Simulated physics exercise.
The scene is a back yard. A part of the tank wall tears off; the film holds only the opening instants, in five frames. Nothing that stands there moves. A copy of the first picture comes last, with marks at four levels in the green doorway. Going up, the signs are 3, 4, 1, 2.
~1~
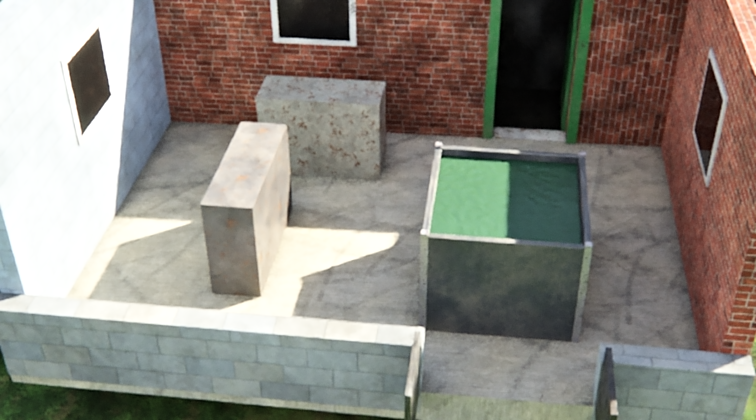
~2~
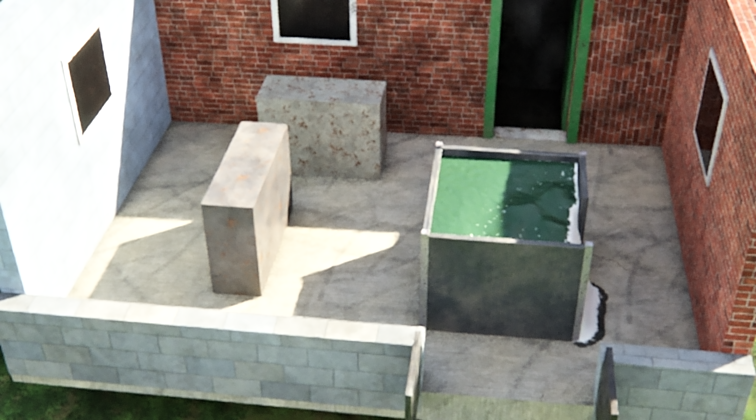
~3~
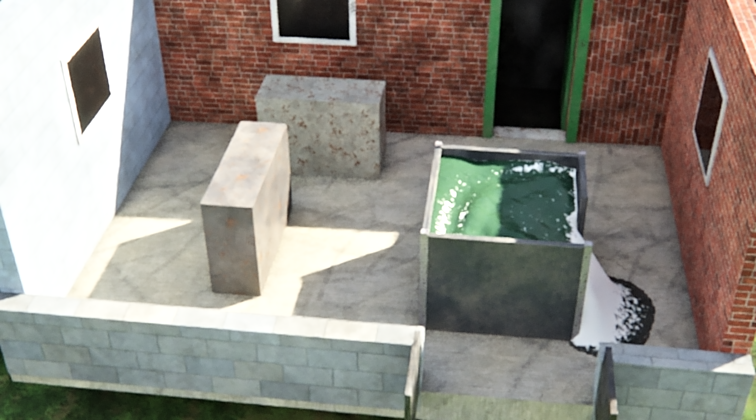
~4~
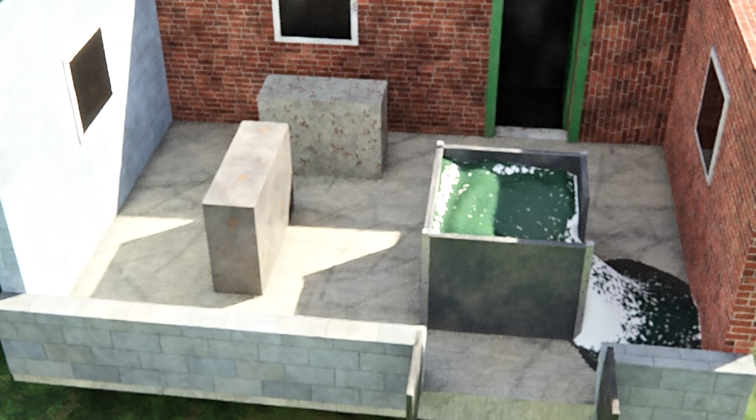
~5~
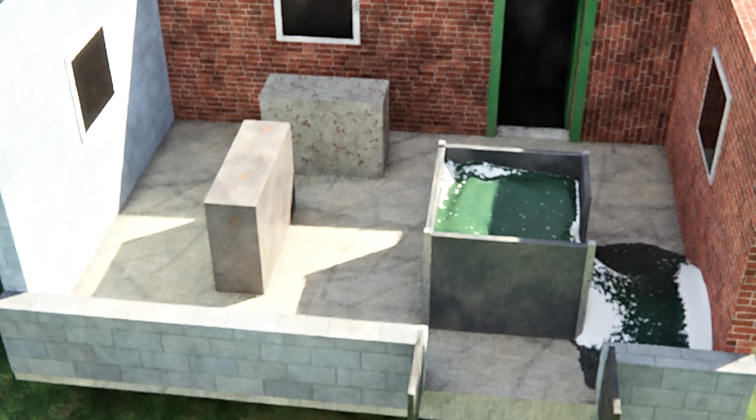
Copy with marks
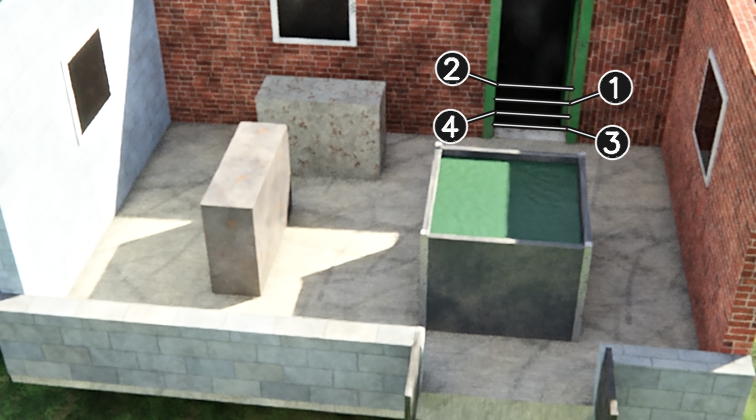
In the video, green water rests in a dark square tank in a back yard with brick walls, then churns and pours from the tank's right side, spreading in a foamy pool across the paving toward the right wall.
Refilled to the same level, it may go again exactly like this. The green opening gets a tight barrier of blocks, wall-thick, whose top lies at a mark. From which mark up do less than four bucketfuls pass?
I would pick height 3.
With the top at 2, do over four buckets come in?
No.
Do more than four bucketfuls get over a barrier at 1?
No.
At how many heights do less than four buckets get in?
All four.
On the marked copy, 1 at (533, 101); 2 at (534, 86); 3 at (530, 126); 4 at (531, 114); from the bottom up 3, 4, 1, 2.
With 1, nothing gets over.
With 2, nothing gets over.
With 3, a splash gets over, under a bucket.
With 4, nothing gets over.
